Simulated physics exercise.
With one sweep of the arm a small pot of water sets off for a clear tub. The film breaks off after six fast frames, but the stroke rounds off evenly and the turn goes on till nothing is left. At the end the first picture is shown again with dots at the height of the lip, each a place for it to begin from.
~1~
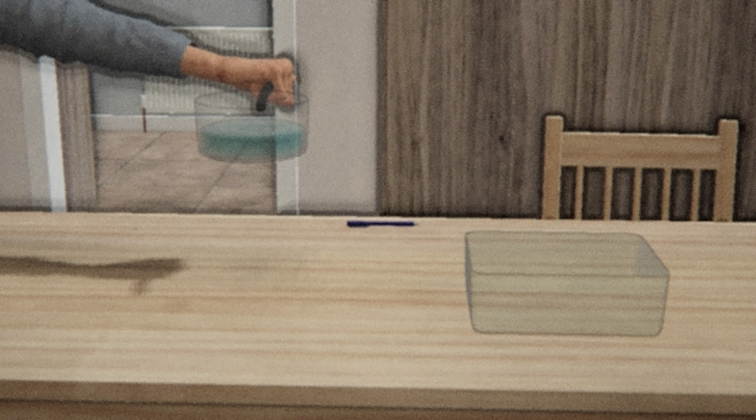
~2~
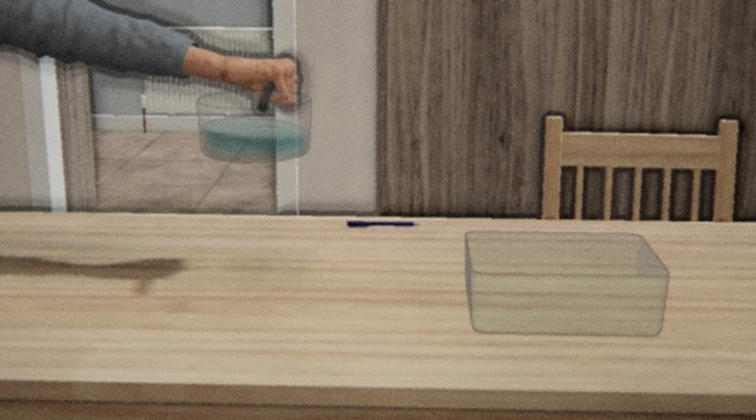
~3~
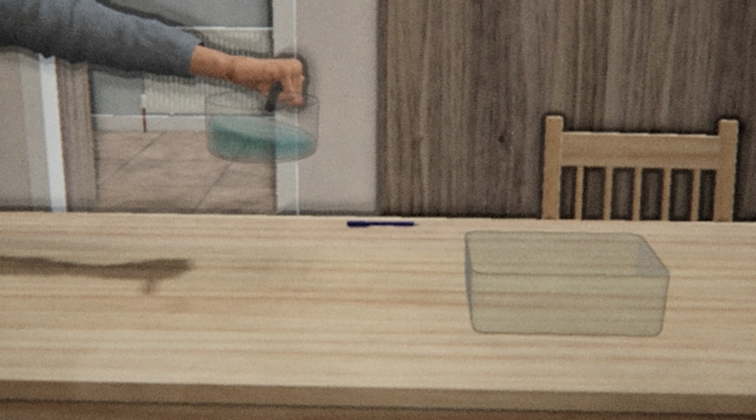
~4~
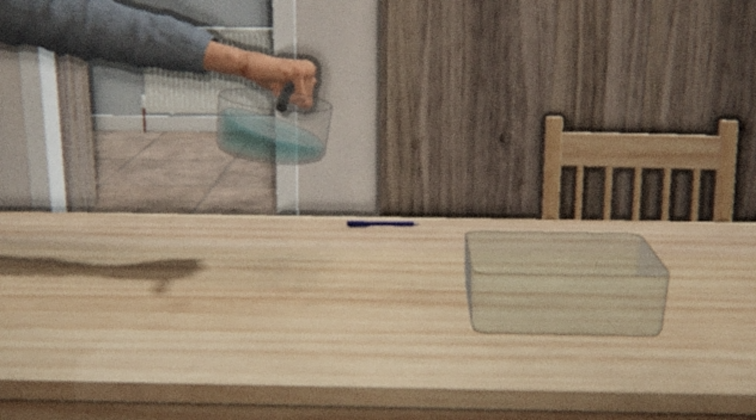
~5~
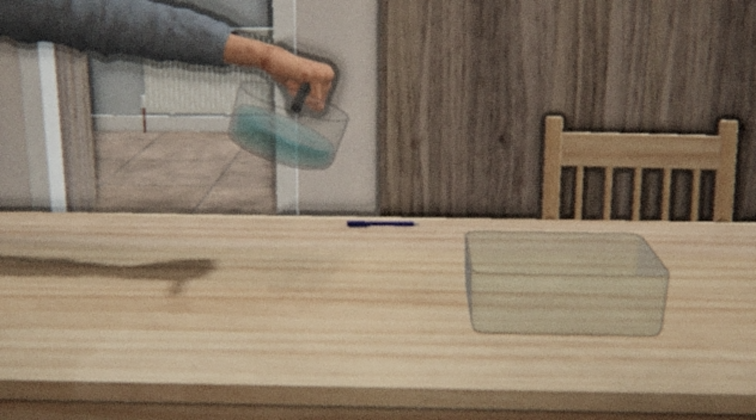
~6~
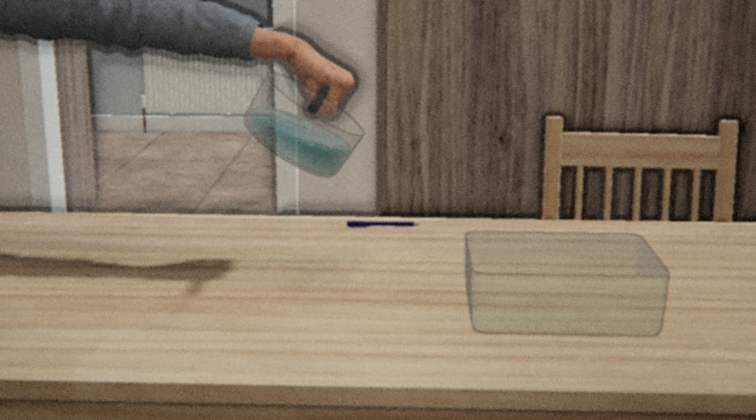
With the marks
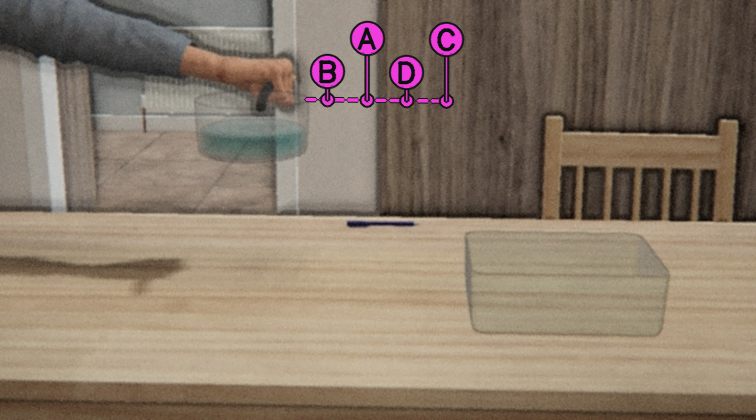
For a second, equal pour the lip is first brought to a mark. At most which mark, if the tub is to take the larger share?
Choose B.
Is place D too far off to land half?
No.
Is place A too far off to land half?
No.
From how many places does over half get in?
All of them.
On the marked copy, A at (367, 100); B at (327, 99); C at (446, 101); D at (406, 100).
With A, about 73 % lands in the tub, 9 % falls short and 18 % goes beside or beyond.
With B, about 65 % lands in the tub, 21 % falls short and 14 % goes beside or beyond.
With C, about 79 % lands in the tub, 12 % falls short and 9 % goes beside or beyond.
With D, about 70 % lands in the tub, 6 % falls short and 24 % goes beside or beyond.
